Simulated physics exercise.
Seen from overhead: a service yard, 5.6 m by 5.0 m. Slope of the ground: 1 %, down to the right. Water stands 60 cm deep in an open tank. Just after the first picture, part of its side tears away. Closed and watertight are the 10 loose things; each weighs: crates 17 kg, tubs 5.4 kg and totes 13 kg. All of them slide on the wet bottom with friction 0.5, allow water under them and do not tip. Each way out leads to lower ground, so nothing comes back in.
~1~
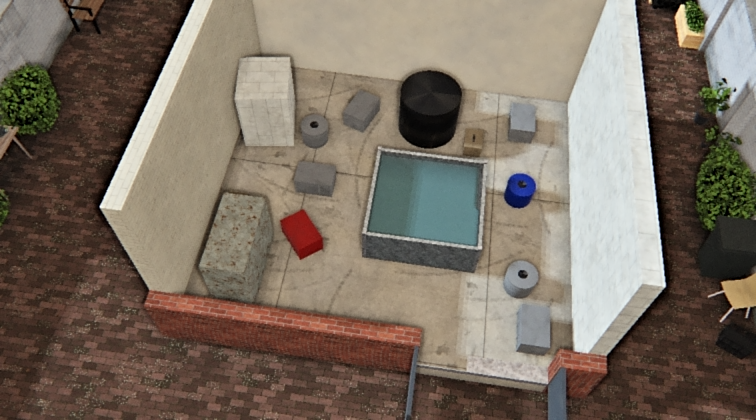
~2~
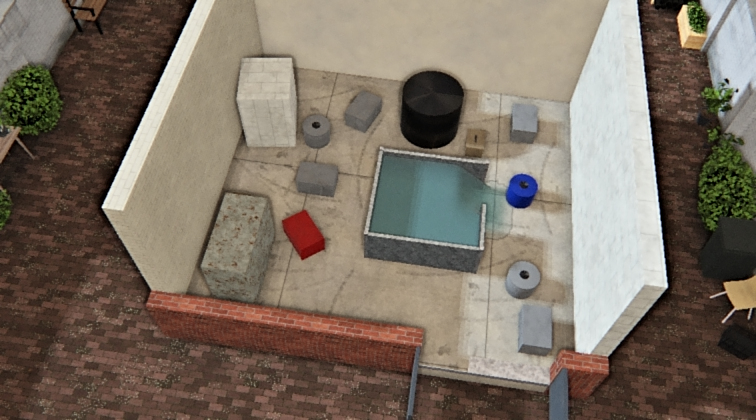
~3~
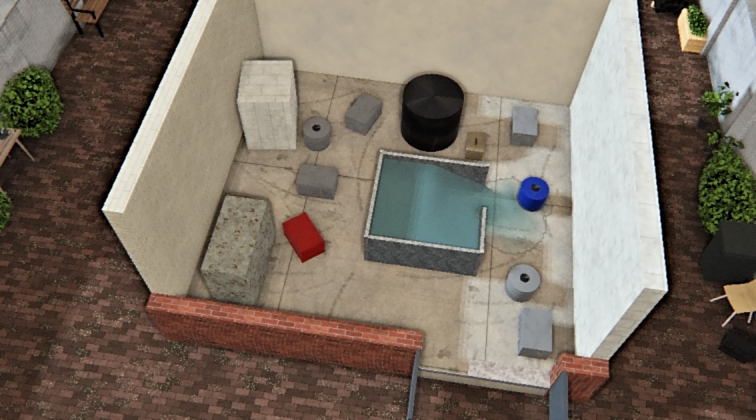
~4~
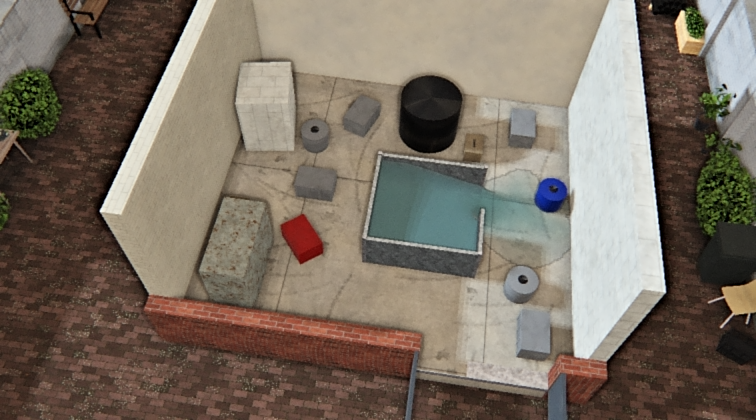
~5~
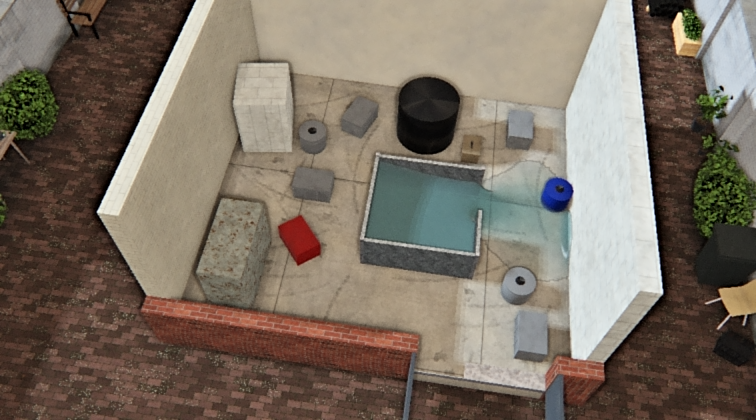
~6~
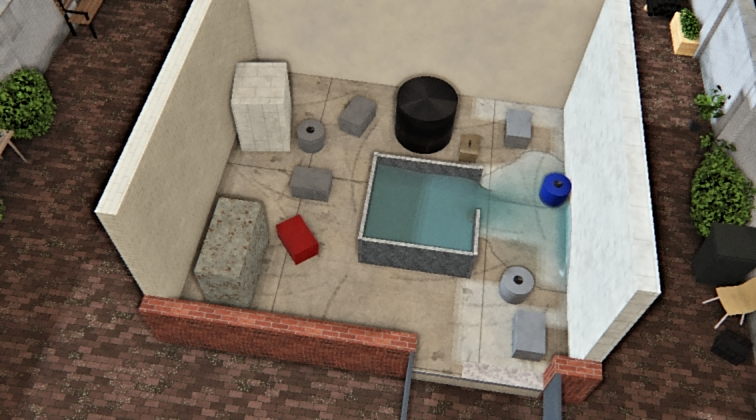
The footage shows a walled yard seen from above, where water pours from an opening in the right side of a square tank, spreads across the ground and pushes a blue tub rightward toward the white wall, while the other objects stay put.
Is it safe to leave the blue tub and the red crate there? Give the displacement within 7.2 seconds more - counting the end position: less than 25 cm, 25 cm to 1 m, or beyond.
Blue tub goes a long way, red crate hardly moves.
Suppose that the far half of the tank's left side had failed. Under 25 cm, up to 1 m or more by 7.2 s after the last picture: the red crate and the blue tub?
If so, the red crate is washed away, the blue tub remains in place.
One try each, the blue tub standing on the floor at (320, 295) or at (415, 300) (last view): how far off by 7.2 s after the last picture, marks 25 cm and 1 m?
In that order: It hardly budges; it hardly budges.
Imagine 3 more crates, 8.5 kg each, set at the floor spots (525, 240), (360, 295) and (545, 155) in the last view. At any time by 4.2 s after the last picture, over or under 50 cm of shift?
In that order: Over, under, past it.
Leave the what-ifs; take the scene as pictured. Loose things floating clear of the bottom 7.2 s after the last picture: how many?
Total: 2.
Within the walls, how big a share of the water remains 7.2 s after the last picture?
Roughly 80 percent.
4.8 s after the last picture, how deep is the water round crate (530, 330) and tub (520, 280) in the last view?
Around 6 cm and 2 cm.
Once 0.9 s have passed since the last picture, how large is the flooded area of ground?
About 7.5 m2.
Then, 0.9 s after the last picture the blue tub is near (546, 126), 1.4 m from its start, afloat; the red crate is near (297, 234), 0.0 m from its start, aground; 0 of 10 are out; 1 afloat.
Then, 2.8 s after the last picture the blue tub is near (433, 83), 2.5 m from its start, afloat; the red crate is near (297, 234), 0.0 m from its start, aground; 0 of 10 are out; 1 afloat.
Then, 4.8 s after the last picture the blue tub is near (283, 70), 4.6 m from its start, afloat; the red crate is near (297, 234), 0.0 m from its start, aground; 0 of 10 are out; 1 afloat.
Then, 7.2 s after the last picture the blue tub is near (285, 82), 4.4 m from its start, afloat; the red crate is near (297, 234), 0.0 m from its start, aground; 0 of 10 are out; 2 afloat.
